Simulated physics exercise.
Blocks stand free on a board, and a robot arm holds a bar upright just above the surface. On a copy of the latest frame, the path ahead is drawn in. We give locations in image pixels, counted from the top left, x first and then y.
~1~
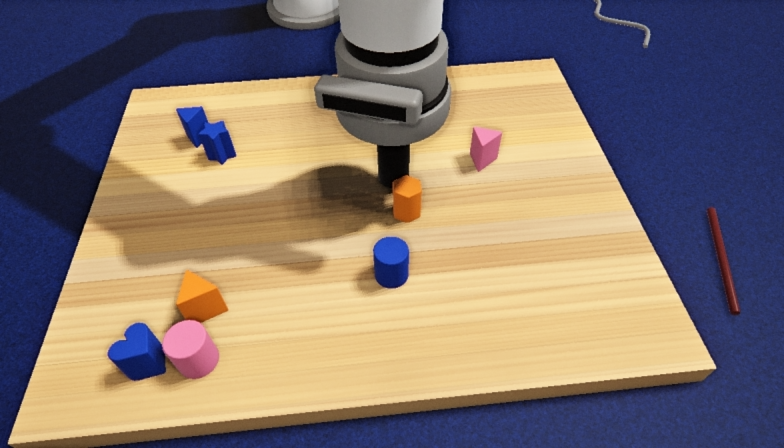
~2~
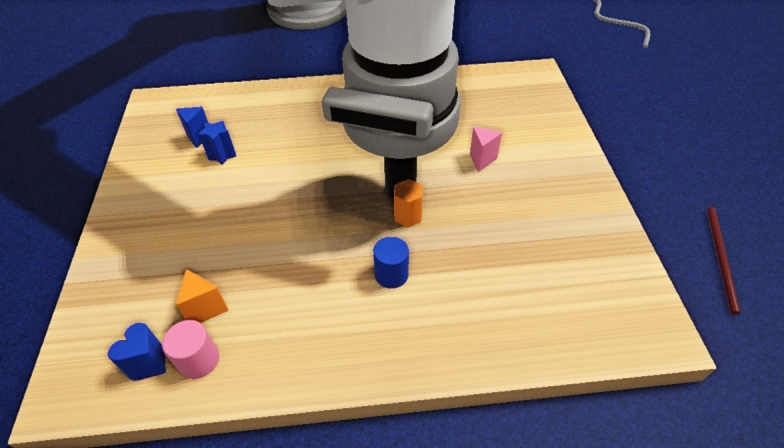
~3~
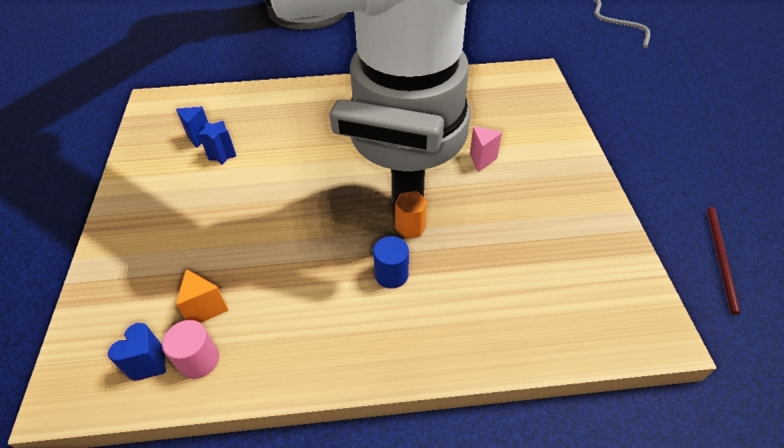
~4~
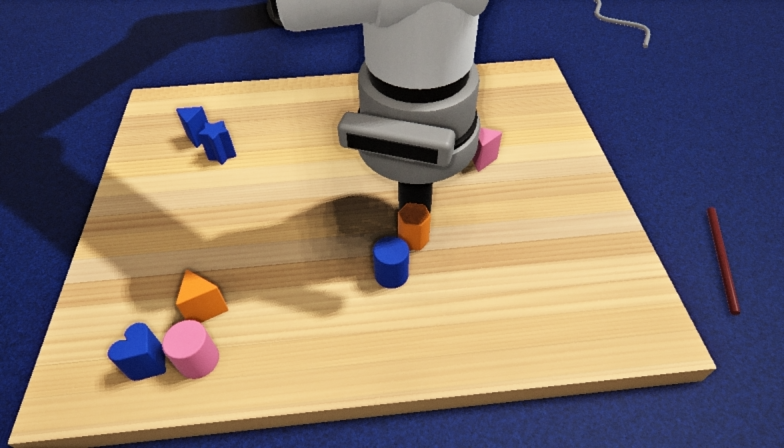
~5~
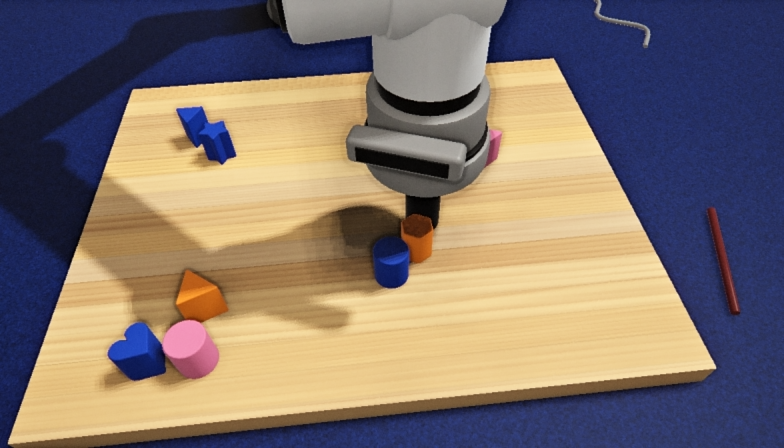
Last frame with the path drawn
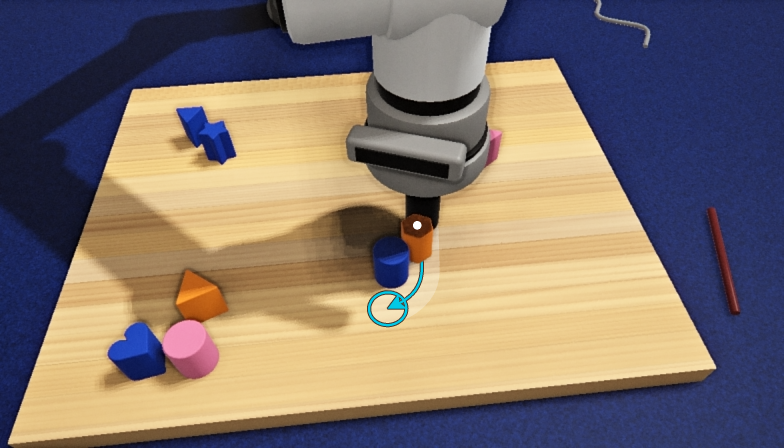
The video shows a robot arm above a wooden board of scattered coloured blocks, its dark bar pushing an orange six-sided block toward the viewer and slightly right, until it sits close beside a blue cylinder that stays still.
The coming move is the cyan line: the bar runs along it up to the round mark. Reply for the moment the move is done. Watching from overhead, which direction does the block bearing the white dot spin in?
Turns anticlockwise.
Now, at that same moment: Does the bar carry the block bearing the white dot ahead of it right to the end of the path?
The answer is no.
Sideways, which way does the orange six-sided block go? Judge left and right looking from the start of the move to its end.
Shifted left.
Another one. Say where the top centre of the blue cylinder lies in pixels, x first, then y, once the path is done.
Around (357, 265).
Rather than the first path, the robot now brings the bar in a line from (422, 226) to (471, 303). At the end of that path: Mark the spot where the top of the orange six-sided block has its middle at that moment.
Around pixel (422, 260).
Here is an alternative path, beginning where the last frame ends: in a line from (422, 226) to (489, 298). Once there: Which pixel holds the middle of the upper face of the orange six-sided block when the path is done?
The centre of its top will be at (423, 247).
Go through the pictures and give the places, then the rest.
The first picture shows tip of the bar at (394, 178), middles of tops, blue cylinder at (391, 250), orange six-sided block at (407, 185).
The second picture shows bar at (401, 188), orange six-sided block at (408, 190).
The third picture shows bar at (408, 199), orange six-sided block at (411, 201).
The fourth picture shows bar at (415, 210), orange six-sided block at (414, 213).
The fifth picture shows bar at (422, 221), blue cylinder at (391, 250), orange six-sided block at (417, 225).
The line goes from (422, 226) over (422, 255) and (417, 287) to (388, 308); the dot is on the orange six-sided block.
What follows on the original path. One third of the way, bar at (422, 251); blue cylinder at (384, 259); orange six-sided block at (420, 258).
Two thirds of the way, bar at (417, 282); blue cylinder at (380, 261); orange six-sided block at (418, 293), turned 20° anticlockwise.
At the end, bar at (387, 303); blue cylinder at (357, 265); orange six-sided block at (413, 309), turned 50° anticlockwise.
